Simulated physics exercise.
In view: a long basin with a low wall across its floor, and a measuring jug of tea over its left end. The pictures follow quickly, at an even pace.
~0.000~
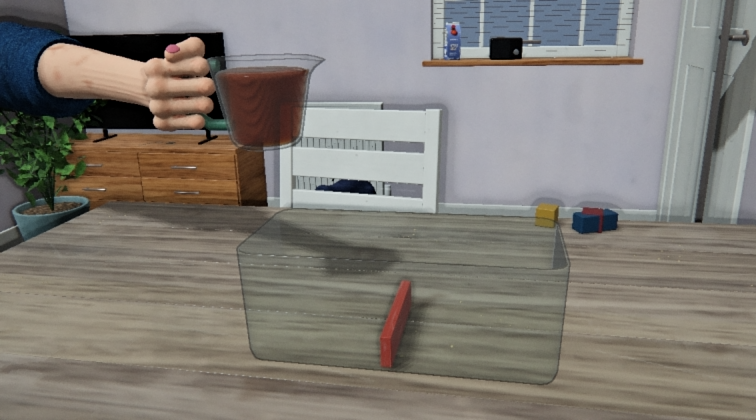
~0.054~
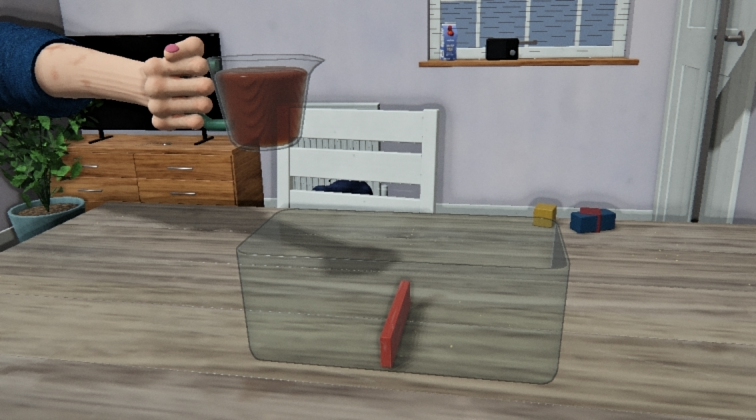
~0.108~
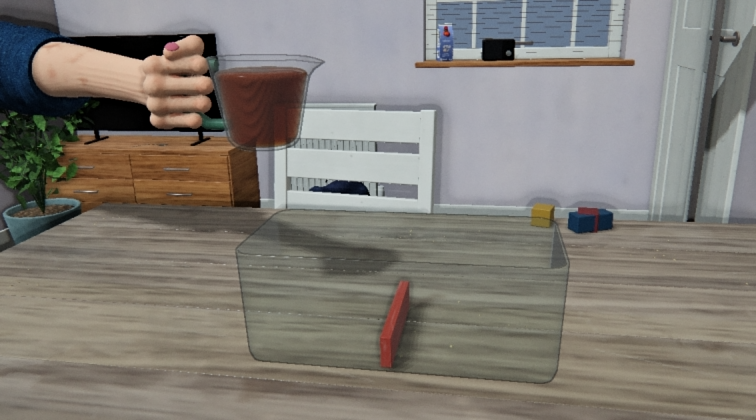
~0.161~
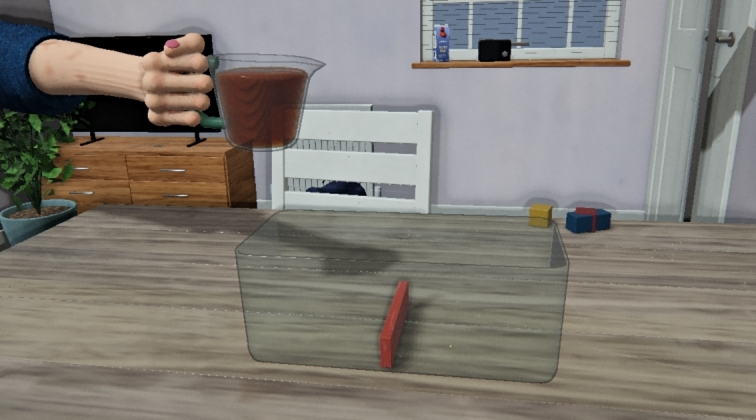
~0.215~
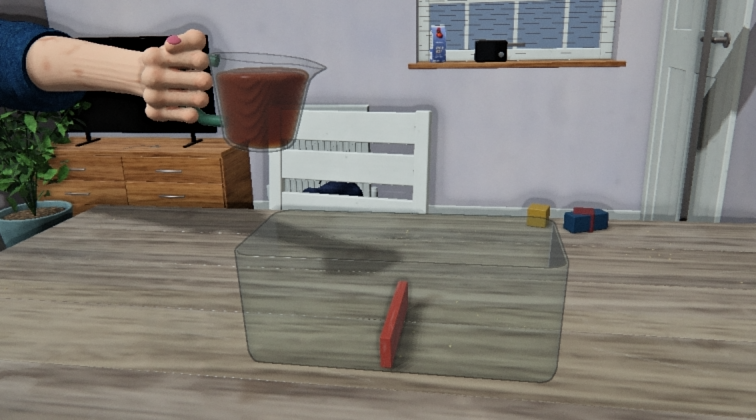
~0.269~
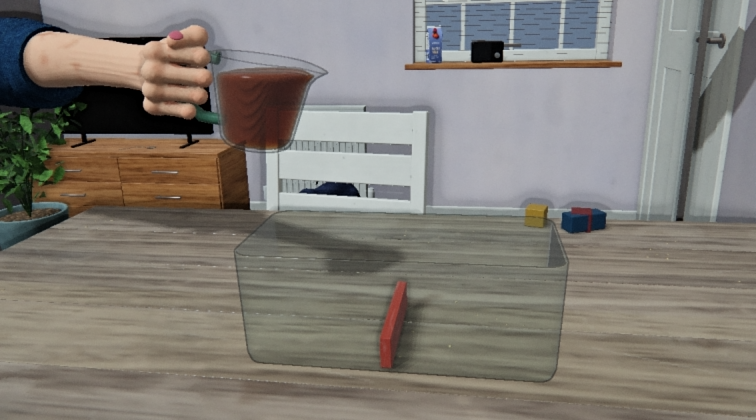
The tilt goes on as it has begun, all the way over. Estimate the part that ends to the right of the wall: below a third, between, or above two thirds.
In the end from a third to two thirds is right of the wall.
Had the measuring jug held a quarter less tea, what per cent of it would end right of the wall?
About 15 per cent.
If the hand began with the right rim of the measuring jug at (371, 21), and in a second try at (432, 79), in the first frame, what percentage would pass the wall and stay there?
In turn 90 and 95 in a hundred.
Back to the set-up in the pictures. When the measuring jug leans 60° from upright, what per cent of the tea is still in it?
Roughly 70 in a hundred.
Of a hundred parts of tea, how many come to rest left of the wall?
Near 60 %.
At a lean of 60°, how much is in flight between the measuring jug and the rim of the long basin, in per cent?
Roughly 20 in a hundred.
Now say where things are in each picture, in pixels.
It leans 0°; its right rim is at (325, 59); the tea meets the walls at (222, 71) and (310, 70); the long basin's rim runs from (260, 230) to (563, 244); the wall's top is at (397, 308), in the first picture.
It leans 0°; its right rim is at (325, 59); the tea meets the walls at (221, 71) and (309, 70), in the second picture.
It leans 2°; its right rim is at (325, 61); the tea meets the walls at (221, 71) and (309, 71), in the third picture.
It leans 4°; its right rim is at (326, 64); the tea meets the walls at (221, 72) and (309, 72), in the fourth picture.
It leans 6°; its right rim is at (327, 67); the tea meets the walls at (221, 72) and (310, 73), in the fifth picture.
It leans 10°; its right rim is at (328, 72); the tea meets the walls at (223, 73) and (315, 74), in the sixth picture.
A moment on, the measuring jug is tipped part way and 68 per cent is still to pour, 3 is left of the wall and 7 right of it.
Next, the measuring jug is tipped on its side and 12 per cent is still to pour, 36 is left of the wall and 38 right of it.
Then the measuring jug is tipped right over and 0 per cent is still to pour, 59 is left of the wall and 40 right of it.
Later the measuring jug is tipped right over and 0 per cent is still to pour, 59 is left of the wall and 40 right of it.
Finally, 59 per cent lies left of the wall, 40 right of it and 1 outside.
